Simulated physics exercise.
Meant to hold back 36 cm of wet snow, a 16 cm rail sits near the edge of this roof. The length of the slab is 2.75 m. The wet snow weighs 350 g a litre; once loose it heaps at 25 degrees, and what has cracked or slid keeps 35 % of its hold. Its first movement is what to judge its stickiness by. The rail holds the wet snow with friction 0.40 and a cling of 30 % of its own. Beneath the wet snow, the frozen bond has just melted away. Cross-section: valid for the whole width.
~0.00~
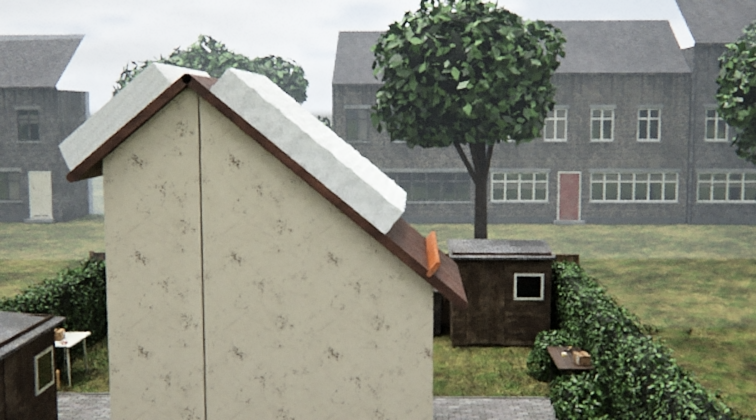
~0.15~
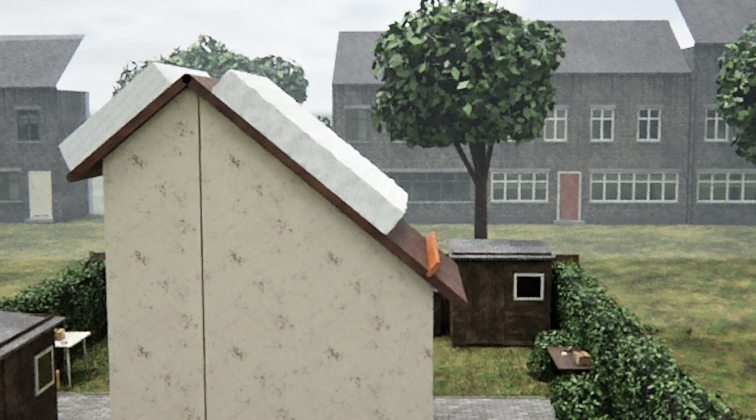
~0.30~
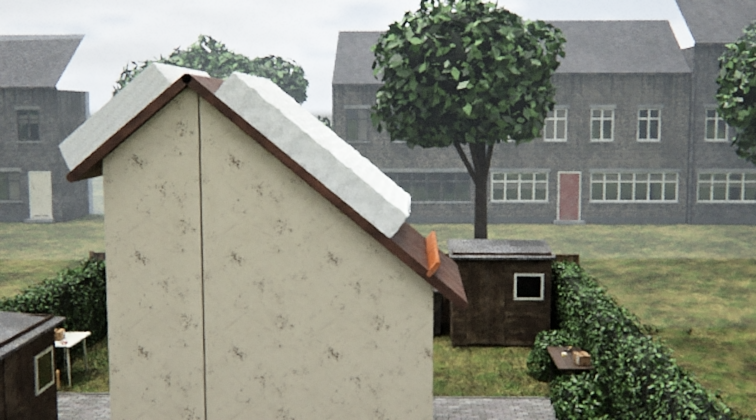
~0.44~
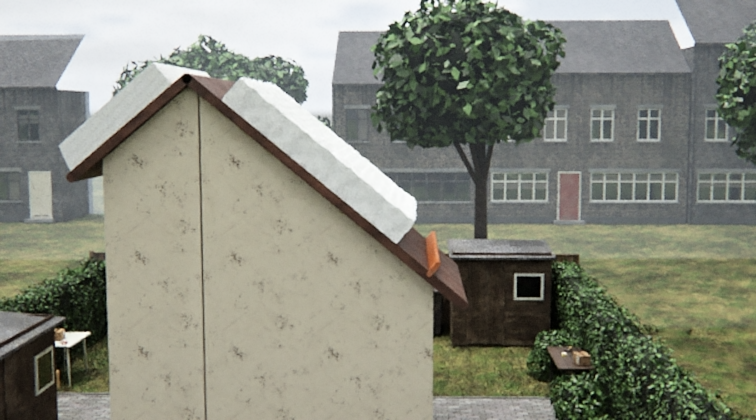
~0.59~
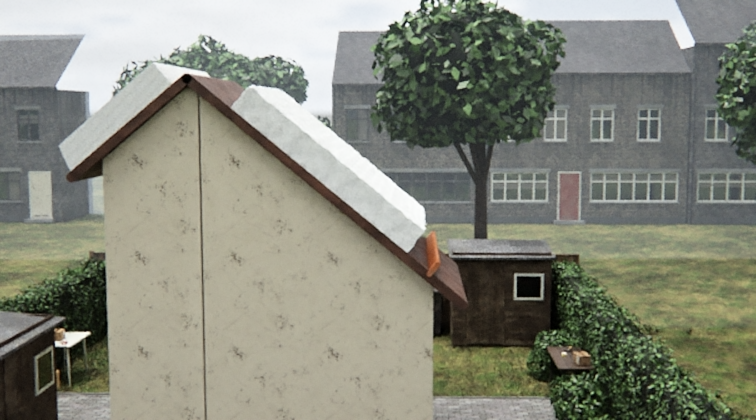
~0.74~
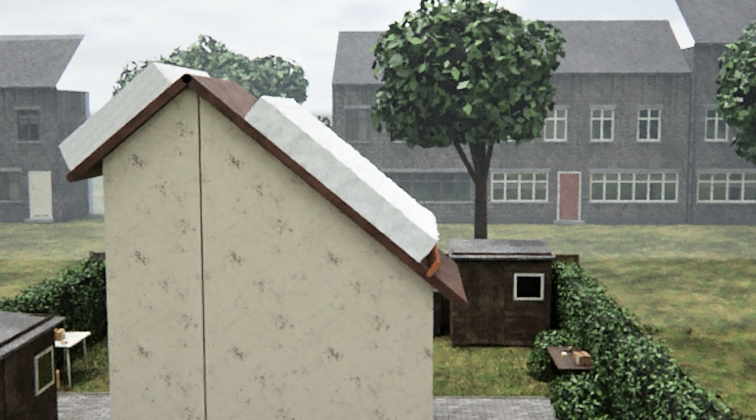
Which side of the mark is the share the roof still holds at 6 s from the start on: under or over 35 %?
It is over.
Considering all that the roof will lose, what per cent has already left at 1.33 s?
Share so far: Roughly 20 percent.
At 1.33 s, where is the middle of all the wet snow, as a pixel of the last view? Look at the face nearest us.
Pretty much at (397, 223), I'd say.
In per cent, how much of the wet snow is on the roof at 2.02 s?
Roughly 70 percent.
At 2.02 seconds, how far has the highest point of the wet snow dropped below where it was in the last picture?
Measured change: Some 0.9 m.
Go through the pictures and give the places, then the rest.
The first picture shows front end of the wet snow at (401, 215).
The second picture shows front end of the wet snow at (402, 216), its middle shifted 1.9 cm.
The third picture shows front end of the wet snow at (406, 219), its middle shifted 7.8 cm.
The fourth picture shows front end of the wet snow at (413, 224), its middle shifted 18 cm.
The fifth picture shows front end of the wet snow at (423, 233), its middle shifted 33 cm.
The sixth picture shows front end of the wet snow at (436, 244), its middle shifted 53 cm, 1 % of it past the rail, in one piece.
By 1.33 s, 93 % of the snow is on the roof.
By 2.02 s, 69 % of the snow is on the roof.
By 2.71 s, 60 % of the snow is on the roof.
By 3.40 s, 59 % of the snow is on the roof.
By 6.00 s, at the end, 59 % of the snow is on the roof.
